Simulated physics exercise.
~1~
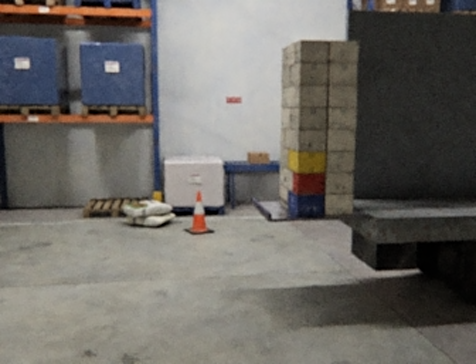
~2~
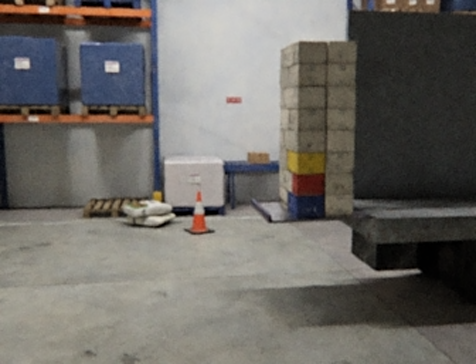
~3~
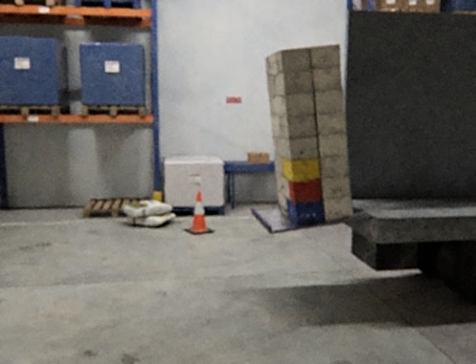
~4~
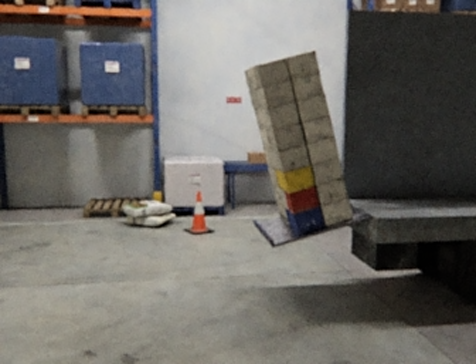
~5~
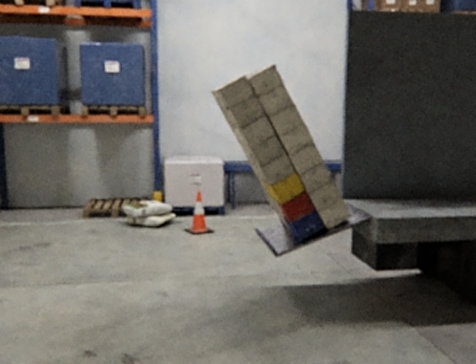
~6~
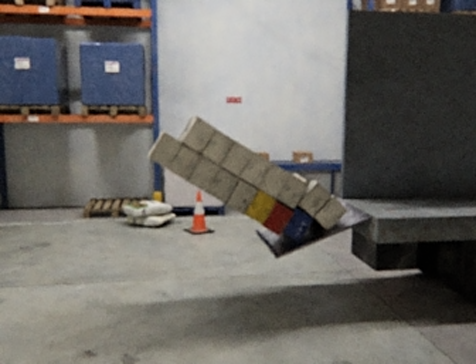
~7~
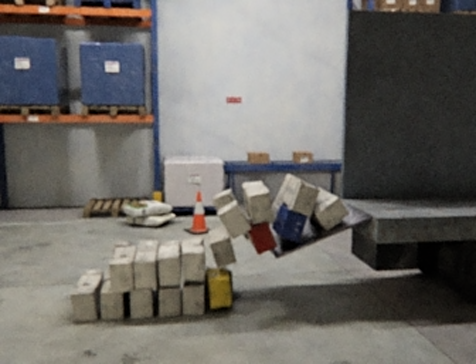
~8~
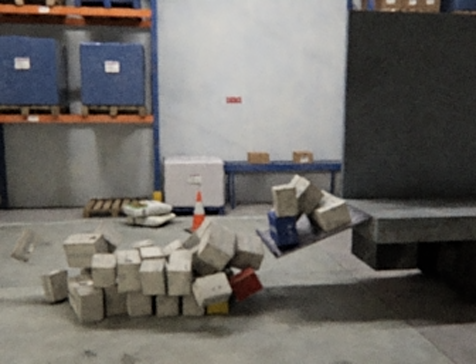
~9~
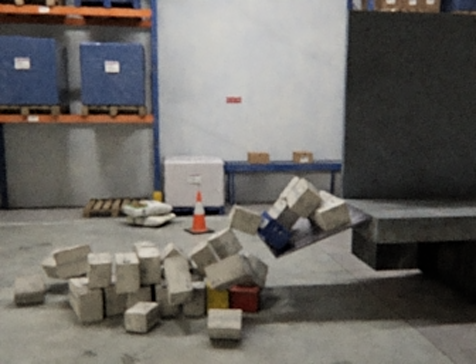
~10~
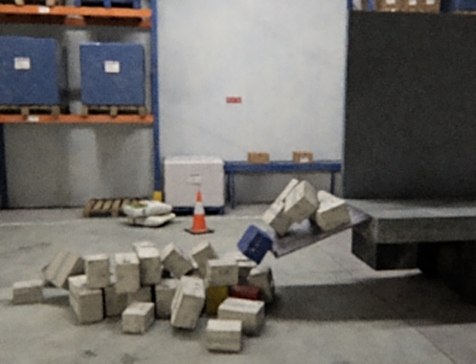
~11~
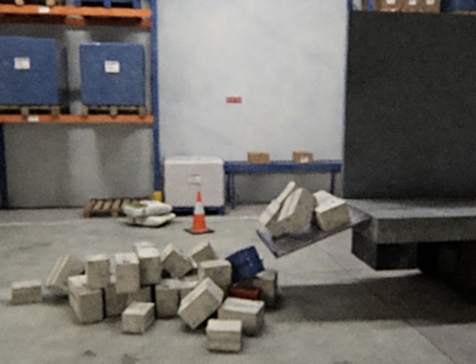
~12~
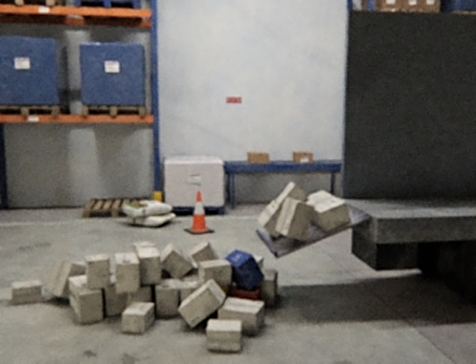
A tall stack of parcels tips left off a sloping platform and scatters across the floor.
